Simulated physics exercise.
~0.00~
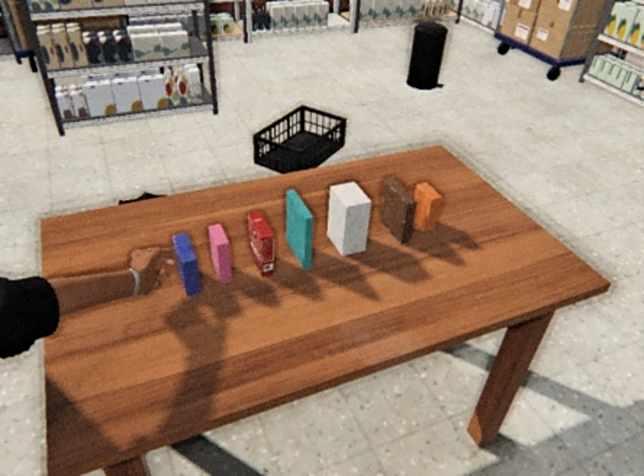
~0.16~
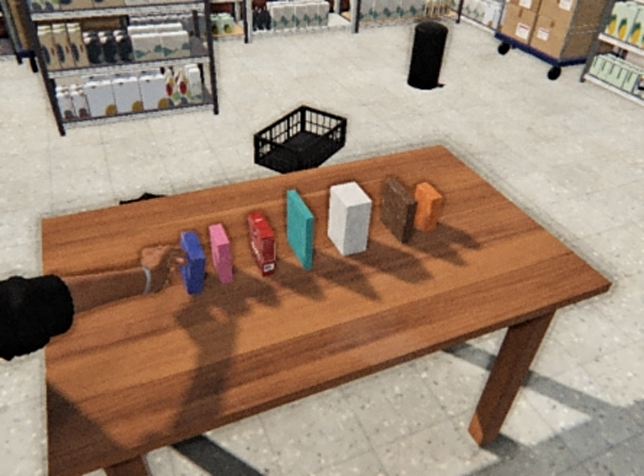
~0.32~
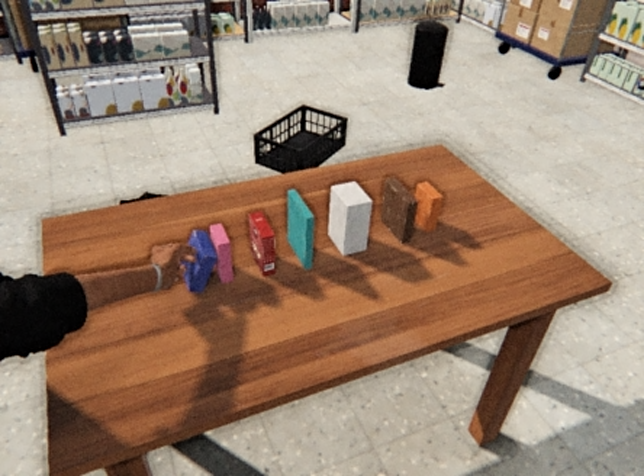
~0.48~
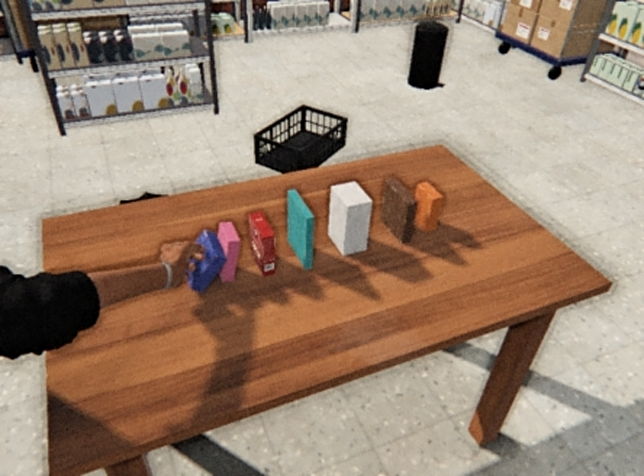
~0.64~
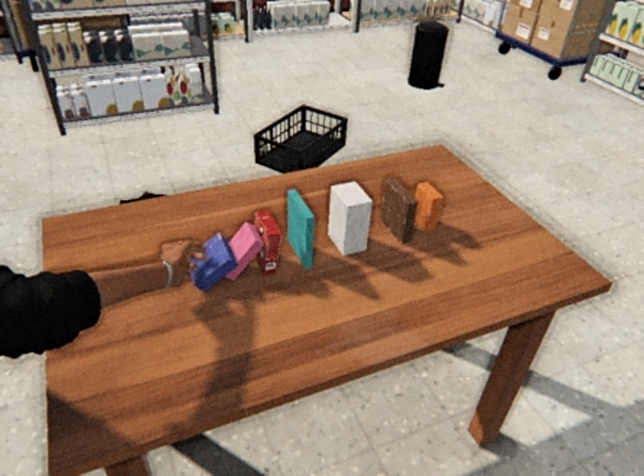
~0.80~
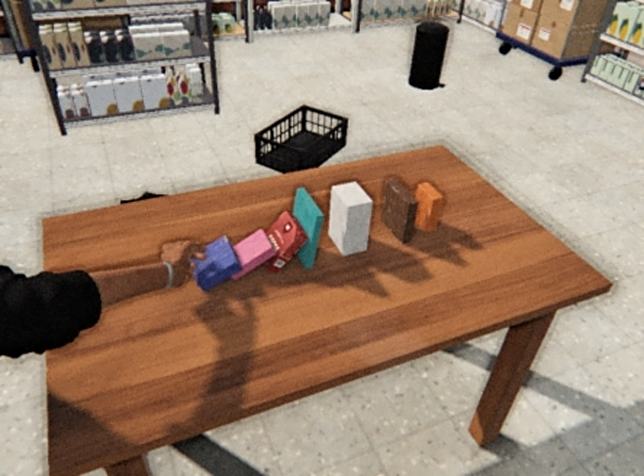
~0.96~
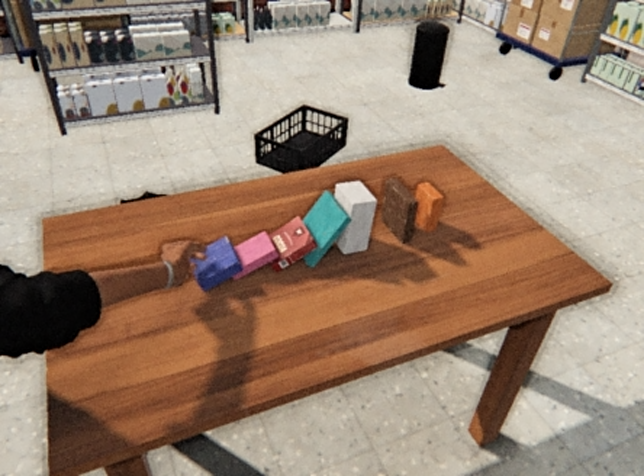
At first, seven upright blocks and boxes of different colours stand in a row on a wooden table in a shop, and a hand reaches in from the left beside the blue one. The fingers push the blue block so that it tilts right into the pink one. The pink block leans in turn and meets the red packet, which begins to tip. As blue and pink drop onto their sides, the red packet leans into the tall turquoise board. Finally, the red packet lies tipped over and the turquoise board slants against the white block, while the brown and orange ones still stand.
